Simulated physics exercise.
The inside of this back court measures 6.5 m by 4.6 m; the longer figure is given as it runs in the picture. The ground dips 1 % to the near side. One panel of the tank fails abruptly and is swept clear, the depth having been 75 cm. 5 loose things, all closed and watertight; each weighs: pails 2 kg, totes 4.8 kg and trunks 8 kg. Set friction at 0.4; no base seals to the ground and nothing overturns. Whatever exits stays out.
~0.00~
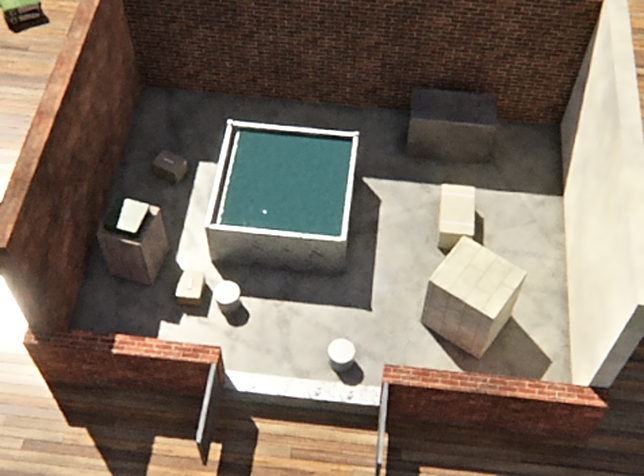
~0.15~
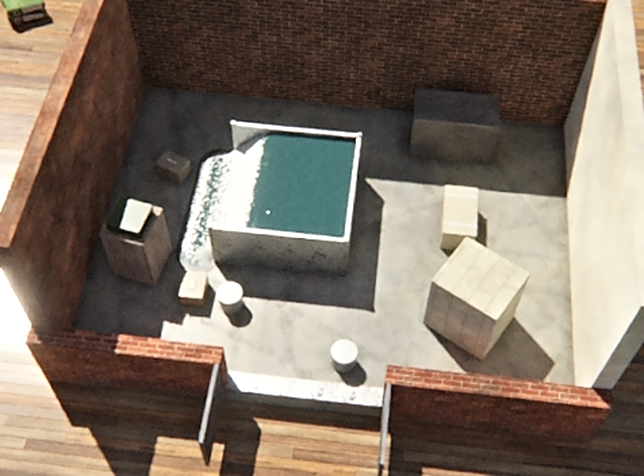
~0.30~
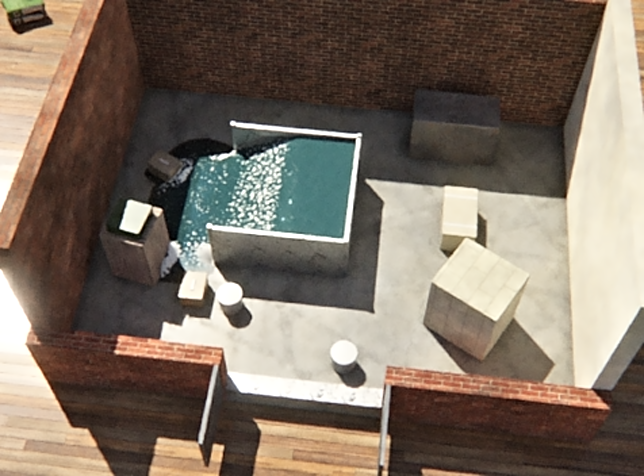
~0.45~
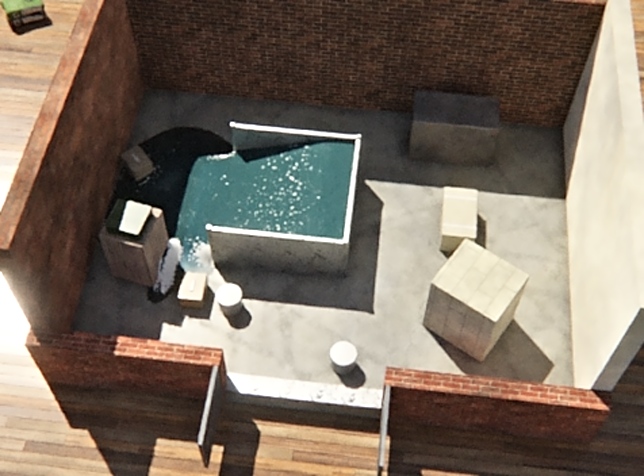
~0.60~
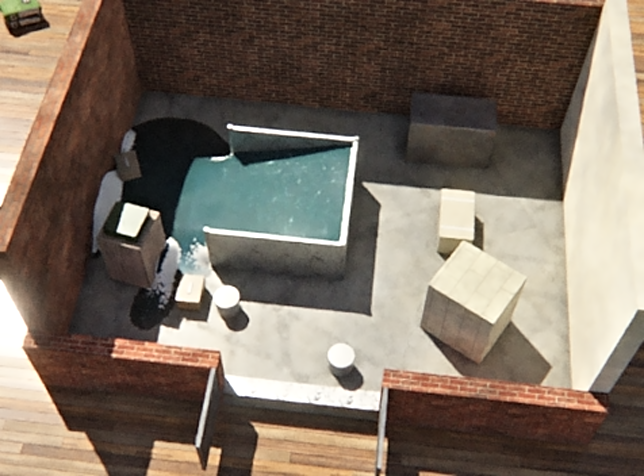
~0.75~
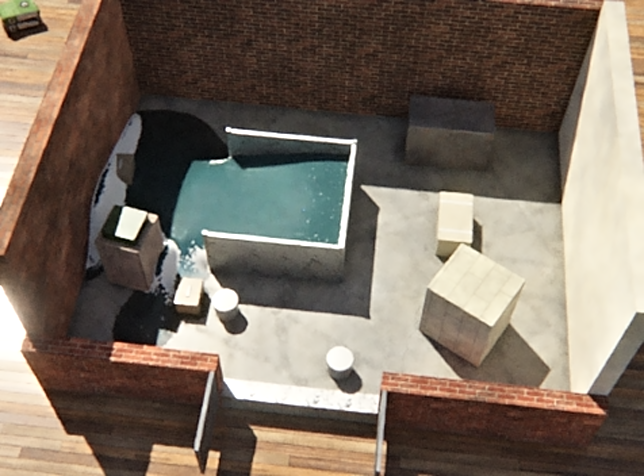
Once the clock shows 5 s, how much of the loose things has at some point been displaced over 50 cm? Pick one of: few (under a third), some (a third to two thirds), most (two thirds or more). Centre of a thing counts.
Most.
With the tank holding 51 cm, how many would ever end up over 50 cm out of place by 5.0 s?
In that case 4 of them.
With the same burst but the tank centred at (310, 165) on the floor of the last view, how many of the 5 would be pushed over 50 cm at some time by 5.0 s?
The count would be 4.
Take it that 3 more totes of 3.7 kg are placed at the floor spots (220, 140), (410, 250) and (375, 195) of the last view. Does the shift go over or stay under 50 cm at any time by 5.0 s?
Beyond it, within it, within it.
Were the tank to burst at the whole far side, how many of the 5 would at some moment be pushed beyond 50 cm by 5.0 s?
Count: 5.
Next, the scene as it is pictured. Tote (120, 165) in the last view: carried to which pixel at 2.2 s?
About (147, 87), give or take.
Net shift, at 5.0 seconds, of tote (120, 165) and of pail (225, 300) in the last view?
In turn: 250 cm, 250 cm.
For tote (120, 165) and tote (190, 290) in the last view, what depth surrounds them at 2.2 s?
Roughly 39 and 2 cm.
After 1.1 s 1 of 5 are over 50 cm from their spots; 1 afloat.
After 2.2 s 1 of 5 are over 50 cm from their spots; 1 afloat.
After 3.5 s 4 of 5 are over 50 cm from their spots; 3 afloat.
After 5.0 s 5 of 5 are over 50 cm from their spots, and 5 have been at some point; 3 afloat.
